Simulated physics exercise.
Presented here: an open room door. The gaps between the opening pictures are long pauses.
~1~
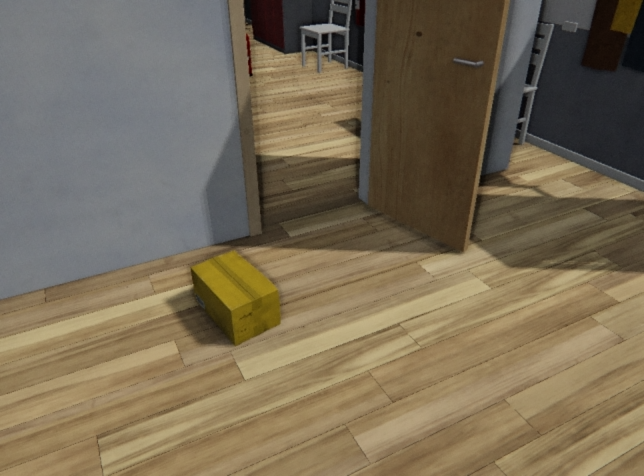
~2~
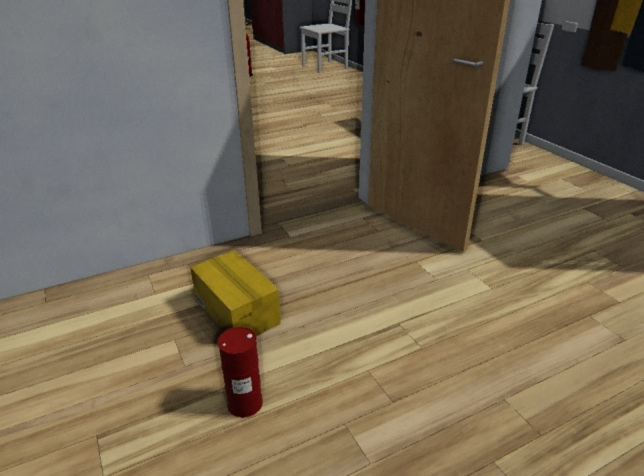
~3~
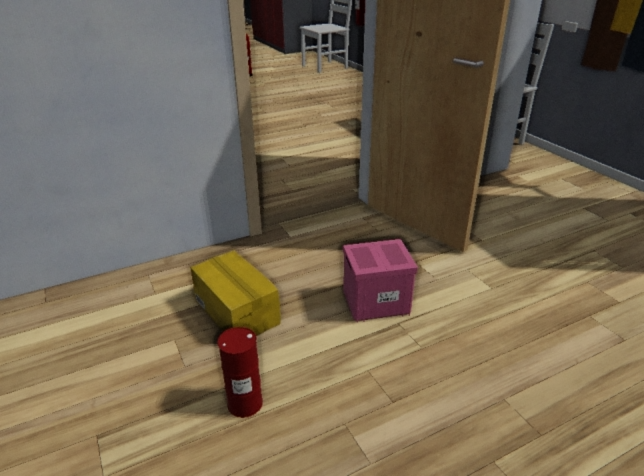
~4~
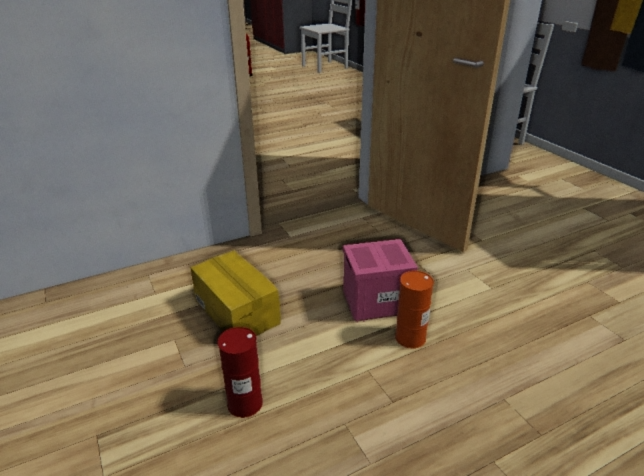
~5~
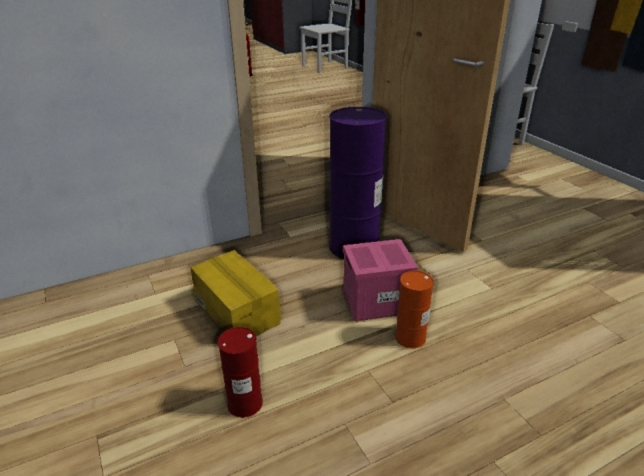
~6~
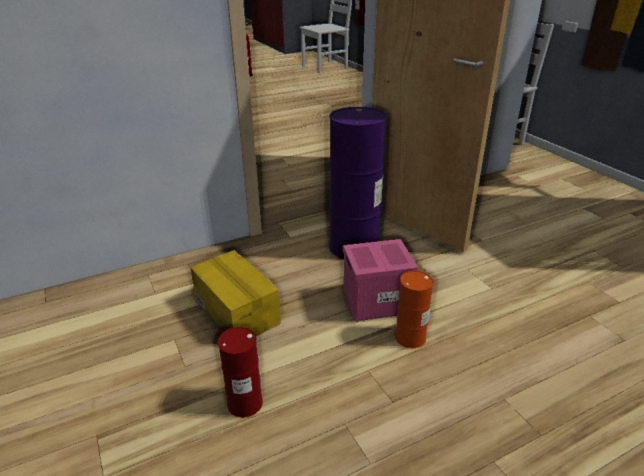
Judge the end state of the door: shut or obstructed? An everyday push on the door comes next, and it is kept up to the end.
Most likely it will leave a gap.
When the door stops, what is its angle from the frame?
About 65°.
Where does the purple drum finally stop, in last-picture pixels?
It winds up at roughly (350, 186).
Then, 0.60 s on from there, door 96° open.
Then, 0.90 s on from there, door 86° open.
Then, 1.20 s on from there, door 75° open.
Then, 1.50 s on from there, door 65° open; purple drum shifted a little near (352, 186).
In the end, door 64° open; all 5 unmoved. At the end, from the last picture's camera, purple drum near (350, 186).
